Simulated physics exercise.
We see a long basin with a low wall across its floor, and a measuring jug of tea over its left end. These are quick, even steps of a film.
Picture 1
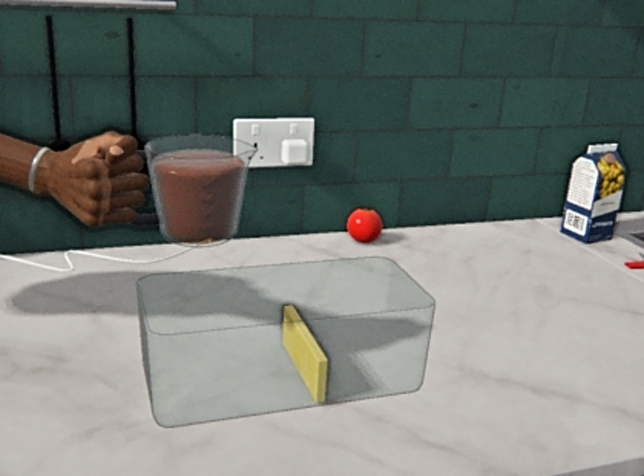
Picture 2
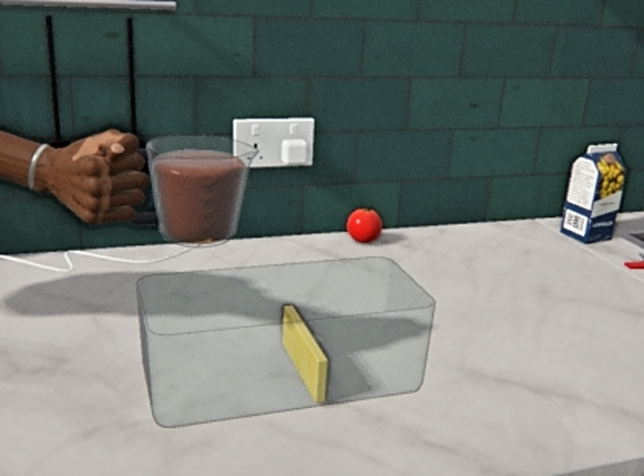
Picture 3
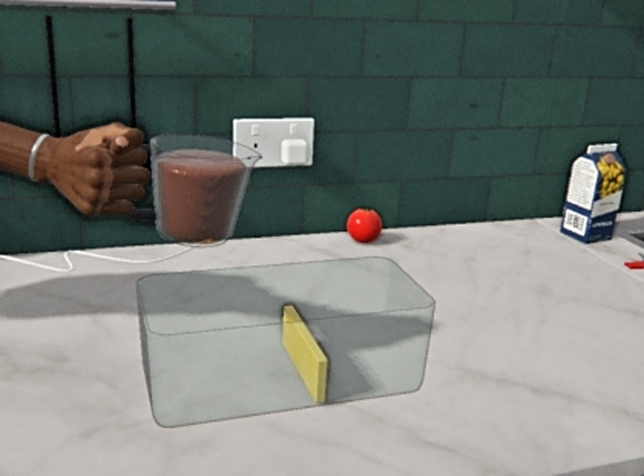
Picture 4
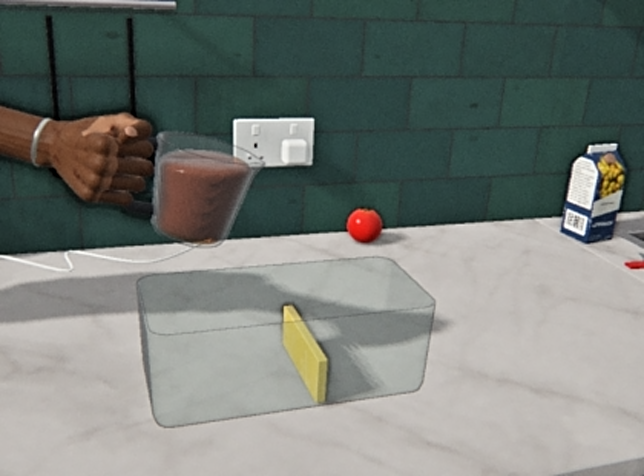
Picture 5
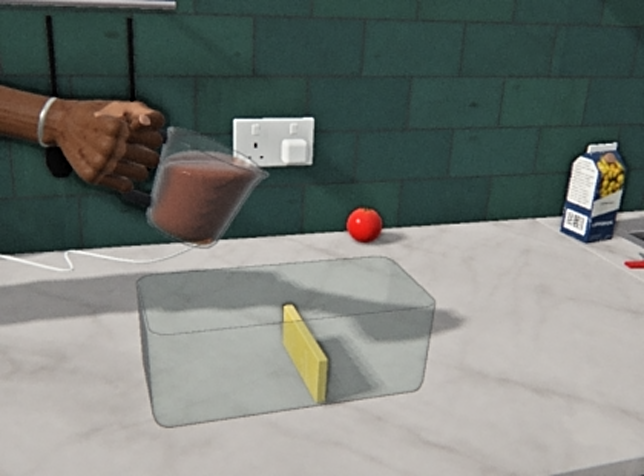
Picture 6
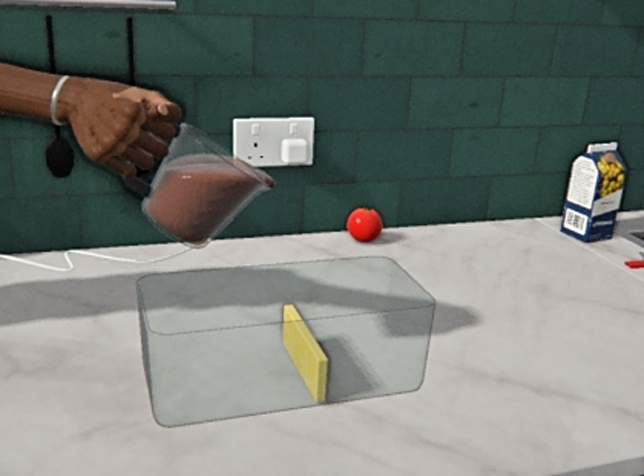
To begin with, a hand holds a clear jug of brown liquid almost upright over the left end of a long, transparent basin with a low yellow wall across its floor. The hand tilts the jug rightward, slowly then more steeply, until the liquid reaches the spout's edge.
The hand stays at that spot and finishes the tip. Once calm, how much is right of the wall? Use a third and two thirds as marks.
It comes to under a third.
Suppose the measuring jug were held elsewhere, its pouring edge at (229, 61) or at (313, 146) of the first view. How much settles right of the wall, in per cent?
In turn 15 and 90 in a hundred.
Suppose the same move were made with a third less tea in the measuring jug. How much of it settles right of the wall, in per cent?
About 5 per cent.
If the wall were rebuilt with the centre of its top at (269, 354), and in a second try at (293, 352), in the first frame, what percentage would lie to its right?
Near 85 % and 50 %.
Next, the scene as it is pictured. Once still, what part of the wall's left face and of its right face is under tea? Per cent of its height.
Left about 20, right about 10.
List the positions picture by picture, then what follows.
Tilt 0°; pouring edge (257, 147); surface from (151, 161) to (244, 158); the long basin's rim runs from (142, 306) to (412, 281); the wall's top is at (304, 332), in the first frame.
Tilt 2°; pouring edge (258, 149); surface from (151, 160) to (244, 159), in the second frame.
Tilt 6°; pouring edge (261, 153); surface from (154, 159) to (246, 160), in the third frame.
Tilt 14°; pouring edge (265, 161); surface from (159, 160) to (252, 163), in the fourth frame.
Tilt 24°; pouring edge (268, 173); surface from (161, 164) to (261, 166), in the fifth frame.
Tilt 35°; pouring edge (270, 186); surface from (159, 175) to (262, 174); 2 per cent is over the edge, in the sixth frame.
A moment on, the measuring jug is tipped right over and 37 per cent is still to pour, 15 is left of the wall and 20 right of it.
Next, the measuring jug is tipped right over and 2 per cent is still to pour, 67 is left of the wall and 25 right of it.
Then the measuring jug is tipped right over and 0 per cent is still to pour, 72 is left of the wall and 26 right of it.
Later the measuring jug is tipped right over and 0 per cent is still to pour, 72 is left of the wall and 26 right of it.
At rest 72 per cent lies left of the wall, 26 right of it and 2 outside.
